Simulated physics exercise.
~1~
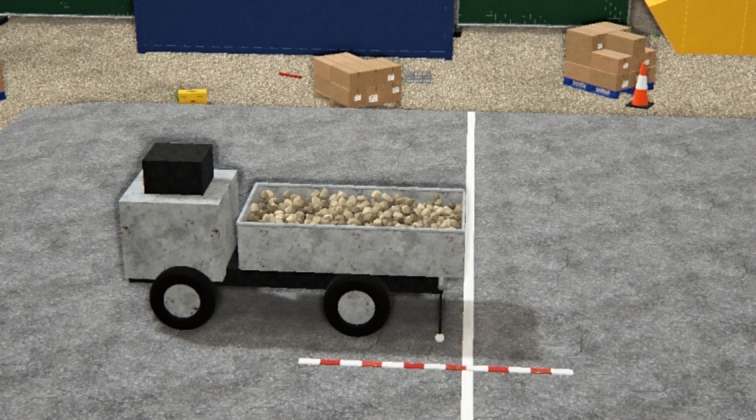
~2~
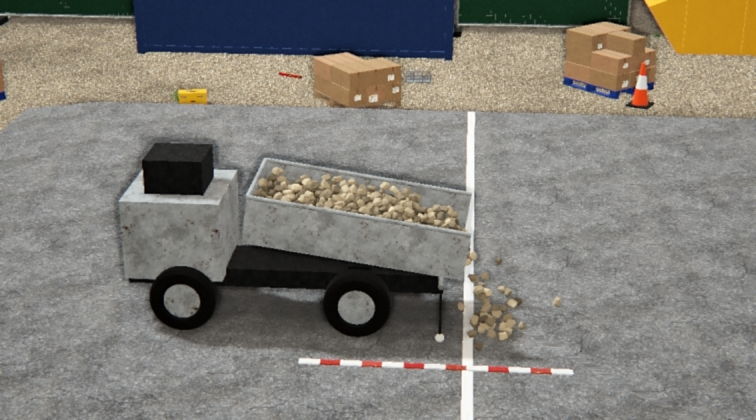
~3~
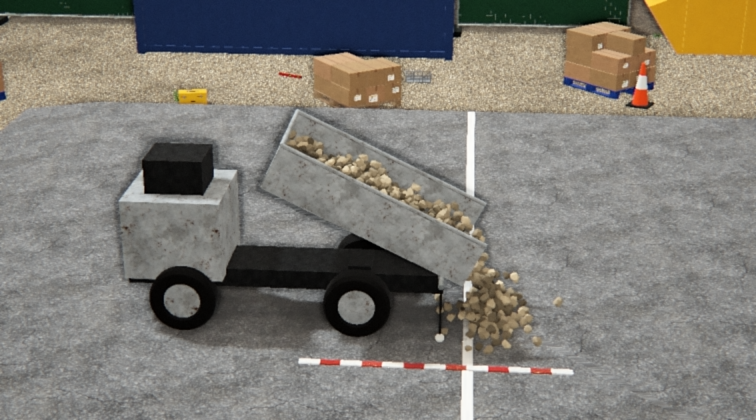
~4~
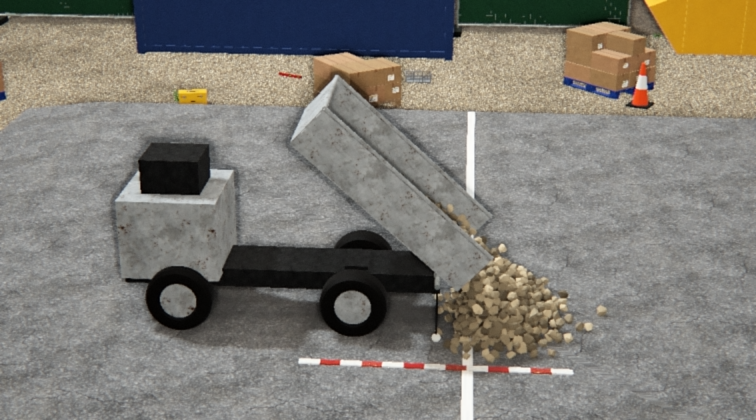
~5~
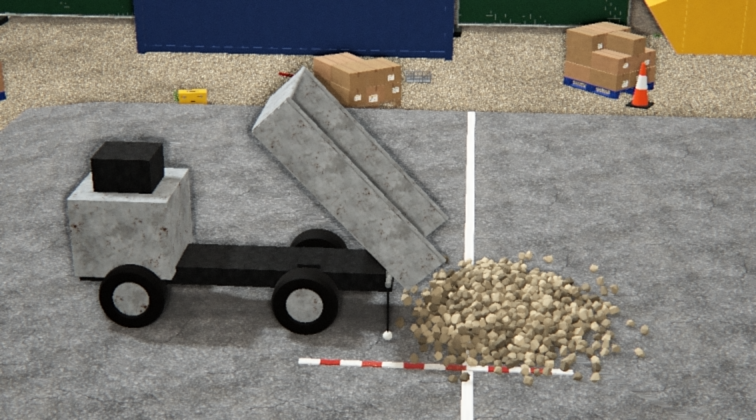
On a building site, a tipper raises its body, pours out stones and pulls left, leaving a heap mostly past the line.
